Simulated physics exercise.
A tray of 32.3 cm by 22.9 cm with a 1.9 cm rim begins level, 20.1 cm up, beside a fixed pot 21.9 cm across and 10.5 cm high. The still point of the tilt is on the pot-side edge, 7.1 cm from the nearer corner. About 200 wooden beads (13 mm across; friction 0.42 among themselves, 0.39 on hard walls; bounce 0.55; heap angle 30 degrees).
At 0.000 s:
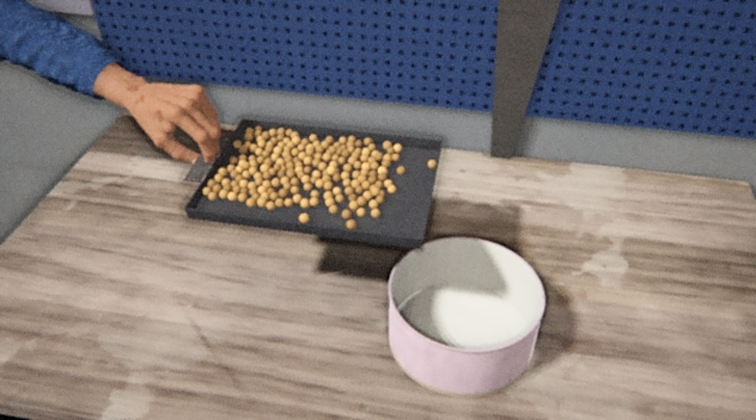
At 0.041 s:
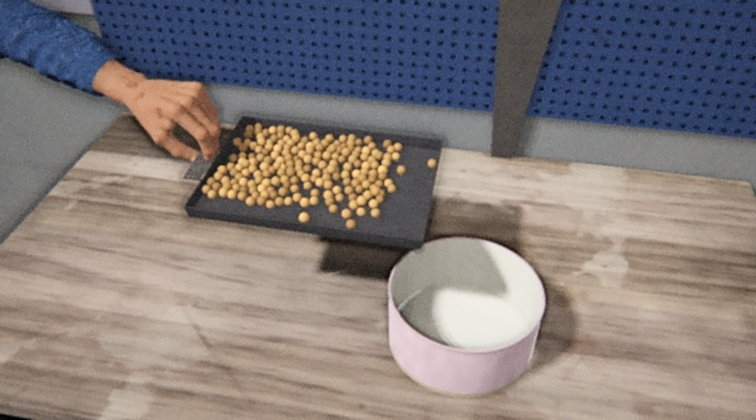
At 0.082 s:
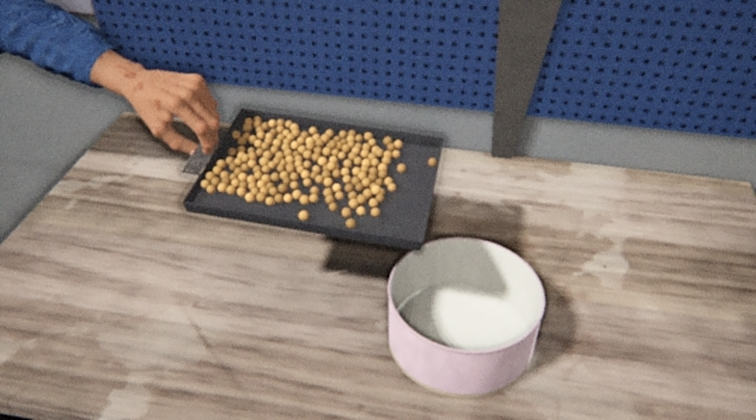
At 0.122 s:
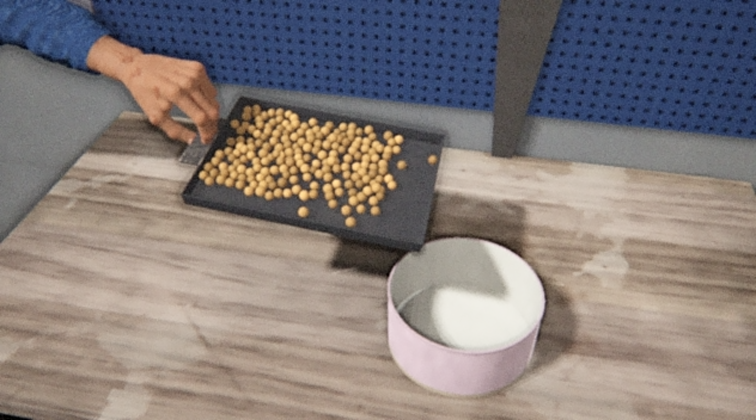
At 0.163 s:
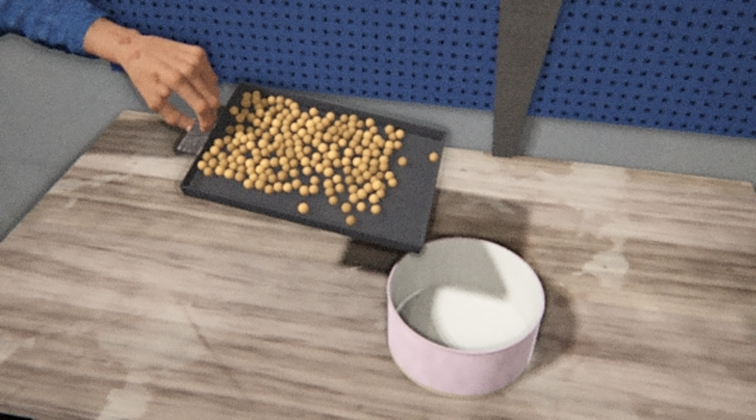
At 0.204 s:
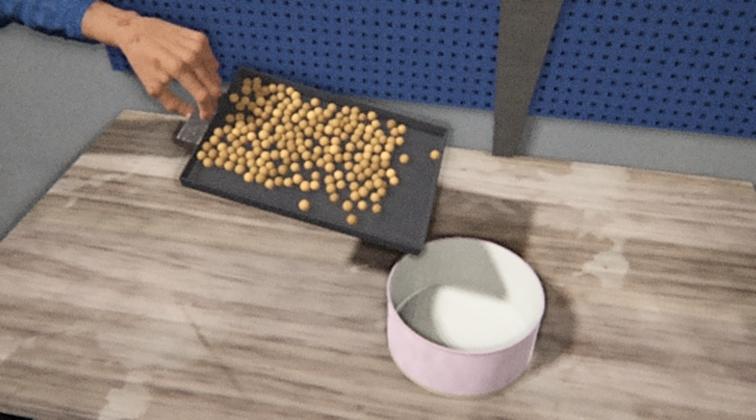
A hand raising the left end of a dark tray of small round wooden beads beside a pink pot on a table.
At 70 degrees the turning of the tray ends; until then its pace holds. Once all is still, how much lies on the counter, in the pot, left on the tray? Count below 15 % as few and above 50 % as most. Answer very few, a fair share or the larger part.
Counter: Very few, pot: The larger part, tray: A fair share.
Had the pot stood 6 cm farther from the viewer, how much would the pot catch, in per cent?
It would be near 35 per cent.
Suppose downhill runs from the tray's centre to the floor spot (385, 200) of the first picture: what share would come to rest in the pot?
About 50 per cent.
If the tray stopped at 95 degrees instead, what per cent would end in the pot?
In that case some 95 per cent.
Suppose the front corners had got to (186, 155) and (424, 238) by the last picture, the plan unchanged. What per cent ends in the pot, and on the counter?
Pot 20, counter 40.
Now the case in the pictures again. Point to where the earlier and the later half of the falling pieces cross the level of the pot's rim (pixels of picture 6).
First near (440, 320), later near (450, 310).
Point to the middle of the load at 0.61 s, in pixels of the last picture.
Around (396, 203).
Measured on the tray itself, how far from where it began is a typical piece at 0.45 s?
Roughly 6 cm.
Then, at 0.45 s, tilt 44 degrees; the tray holds 100 %, the pot 0 %.
After 0.61 s, tilt 62 degrees; the tray holds 100 %, the pot 0 %.
After 0.89 s, tilt 70 degrees; the tray holds 35 %, the pot 50 %.
At rest (1.8 s), counter 5 %, pot 65 %, tray 30 %.
